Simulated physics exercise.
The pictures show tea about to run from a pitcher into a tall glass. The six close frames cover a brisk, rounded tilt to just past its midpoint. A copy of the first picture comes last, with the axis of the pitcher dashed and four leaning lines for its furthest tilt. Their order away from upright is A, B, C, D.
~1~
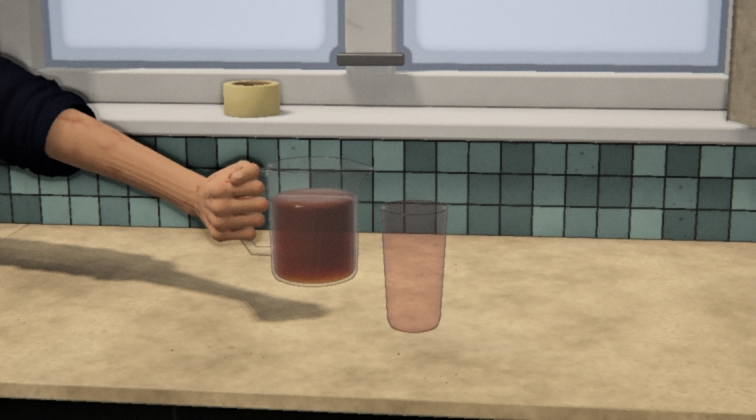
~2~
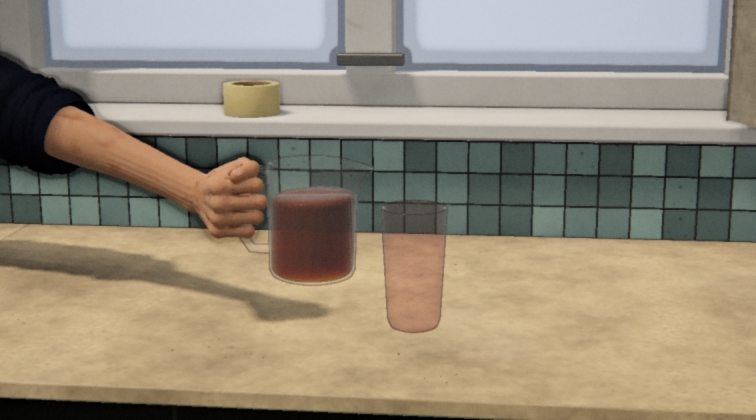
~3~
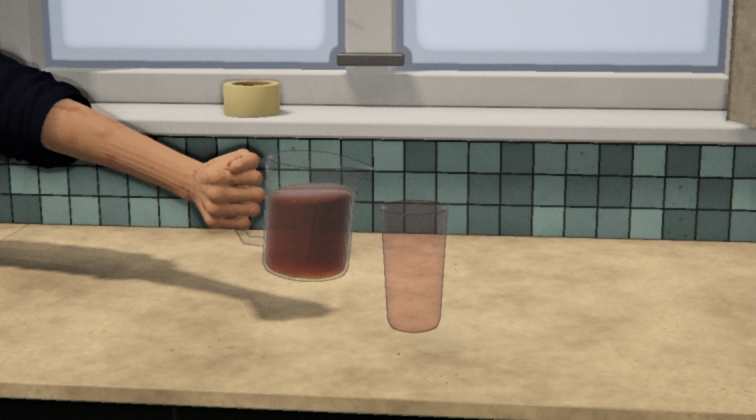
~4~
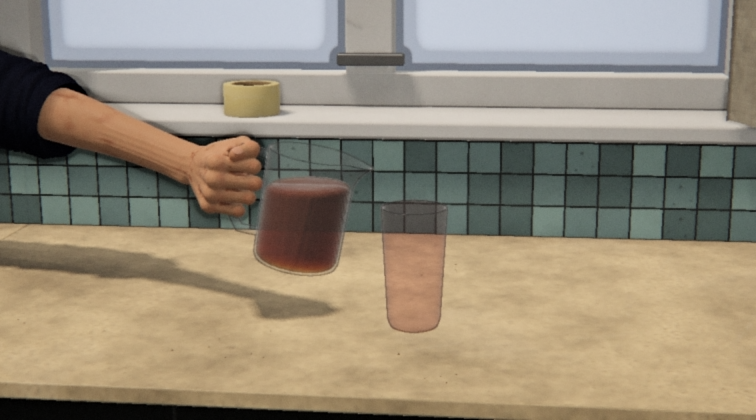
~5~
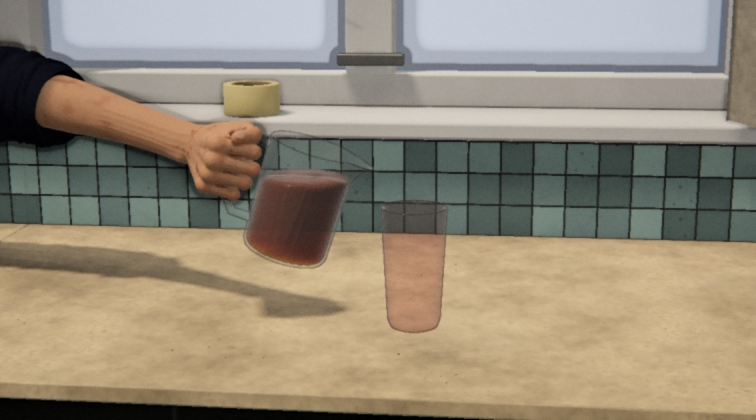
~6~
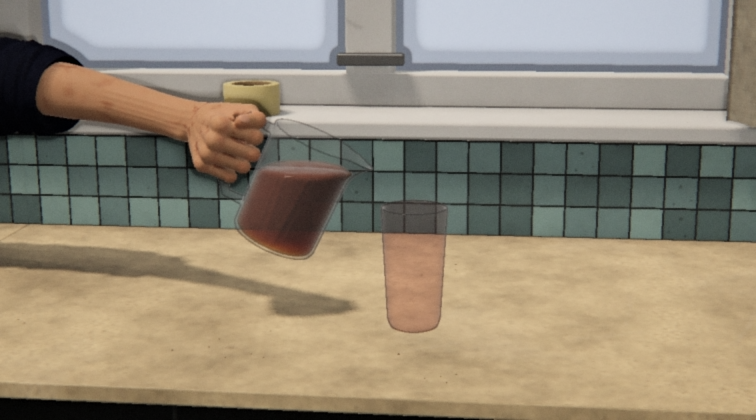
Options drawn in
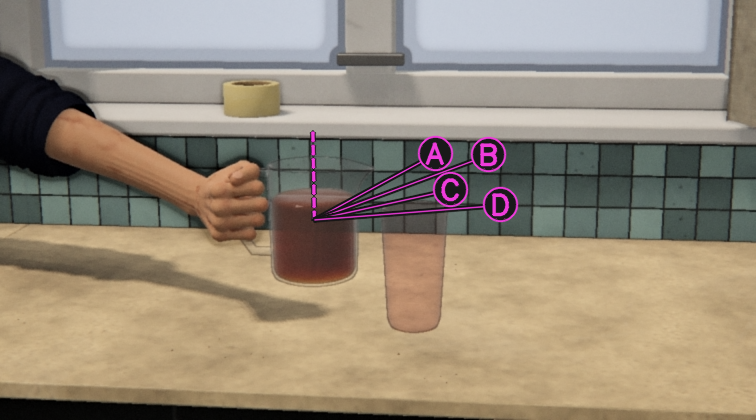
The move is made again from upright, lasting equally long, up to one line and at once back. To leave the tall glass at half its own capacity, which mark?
A works best here.
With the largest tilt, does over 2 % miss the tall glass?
Yes, it does.
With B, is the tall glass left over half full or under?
Over half.
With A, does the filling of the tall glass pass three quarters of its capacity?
No, it does not.
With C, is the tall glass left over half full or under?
Over half.
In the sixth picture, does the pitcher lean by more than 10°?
Yes.
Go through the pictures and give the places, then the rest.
Upright, lip at (373, 168); rim of the tall glass round (414, 207); nothing has left yet, in the first picture.
Upright, lip at (373, 168); nothing has left yet, in the second picture.
Tipped about 5°, lip at (373, 168); nothing has left yet, in the third picture.
Tipped about 11°, lip at (372, 168); nothing has left yet, in the fourth picture.
Tipped about 18°, lip at (372, 168); nothing has left yet, in the fifth picture.
Tipped about 25°, lip at (371, 168); nothing has left yet, in the sixth picture.
In magenta, A at (421, 162); B at (472, 160); C at (433, 193); D at (483, 206).
Choosing A, the tall glass ends with about 49 % of what it can hold.
Choosing B, the tall glass ends with about 75 % of what it can hold.
Choosing C, the tall glass ends with about 84 % of what it can hold; 10 % of the tea is spilt.
Choosing D, the tall glass ends with about 91 % of what it can hold; 20 % of the tea is spilt.
